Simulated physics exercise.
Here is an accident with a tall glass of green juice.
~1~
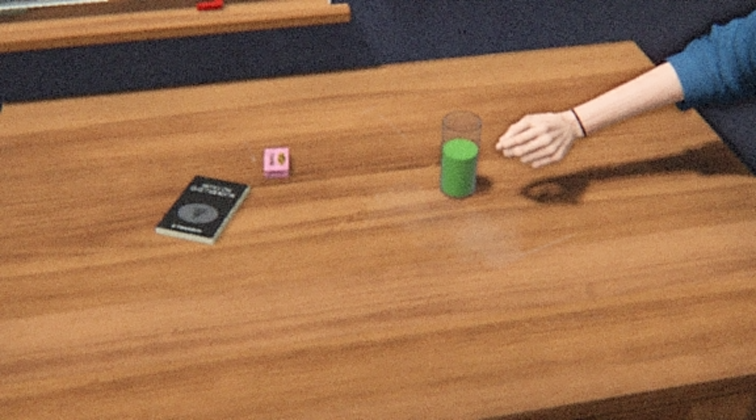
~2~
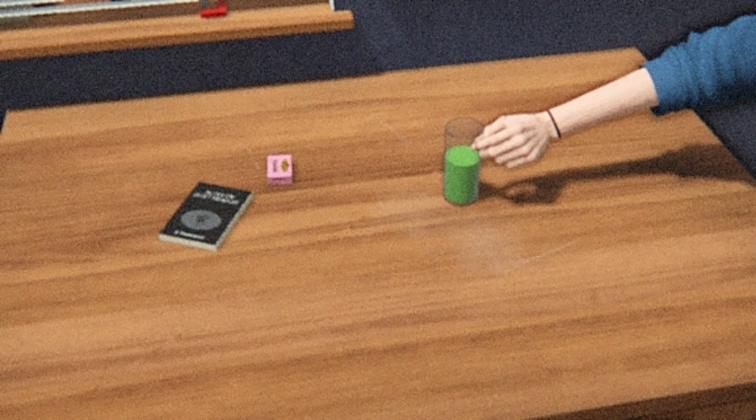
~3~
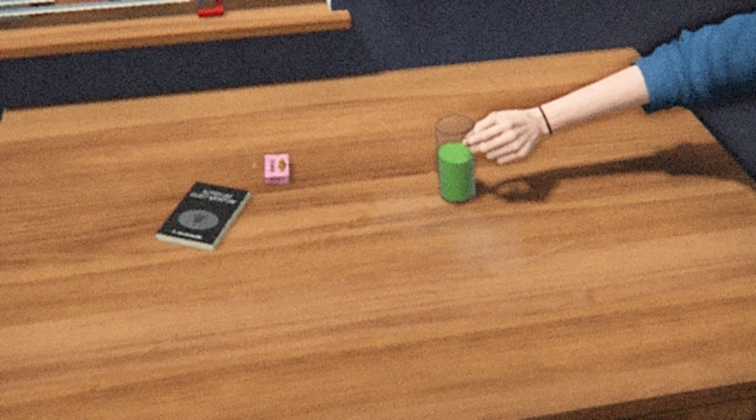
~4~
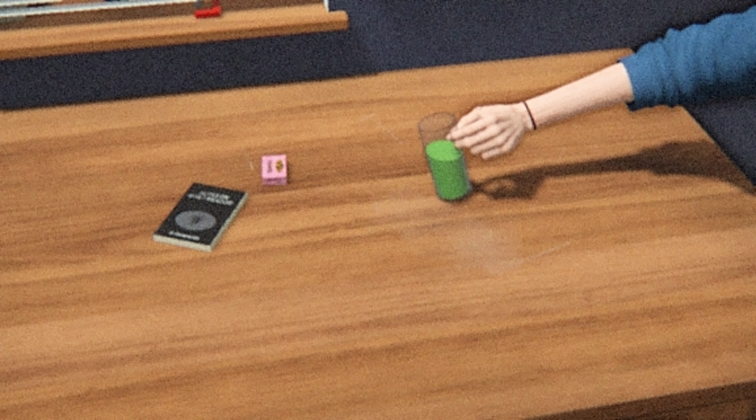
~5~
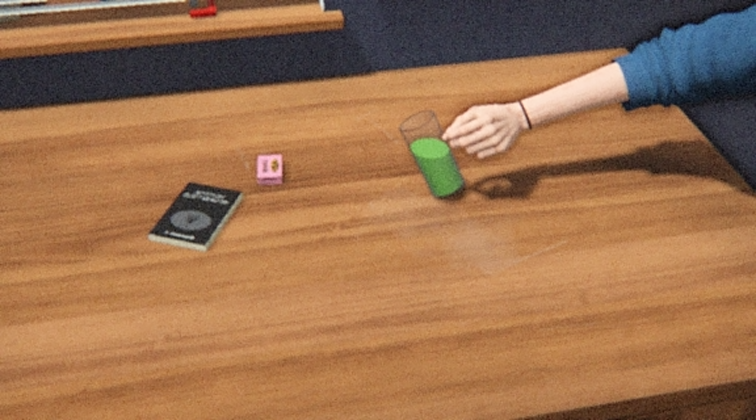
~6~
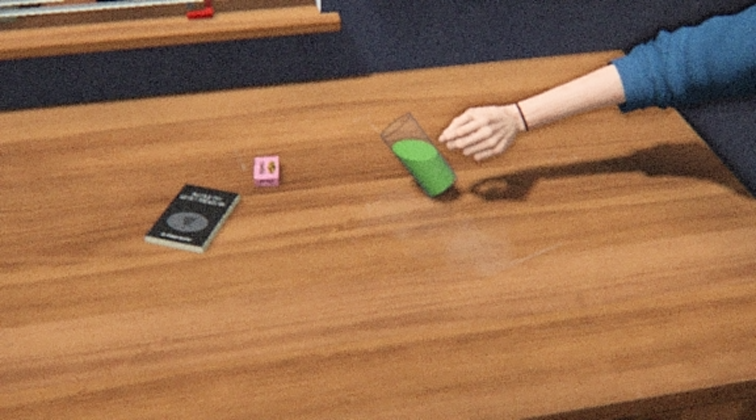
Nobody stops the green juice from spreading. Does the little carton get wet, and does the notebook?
Little carton becomes wet, notebook becomes wet.
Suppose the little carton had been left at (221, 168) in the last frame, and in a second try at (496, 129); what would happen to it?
Lab note - position 1: It gets touched by it; position 2: It avoids the spill.
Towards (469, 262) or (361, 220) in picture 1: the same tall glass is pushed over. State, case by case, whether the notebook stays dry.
Toward the first point it avoids the spill; toward the second it is caught by the spill.
Next, the puddle covers about as much as a plate; the little carton is in it; the notebook is clear of it.
After that, the puddle covers about as much as a big tray; the little carton is in it; the notebook is in it.
Finally, the puddle covers about as much as a big tray; the little carton is in it; the notebook is in it.
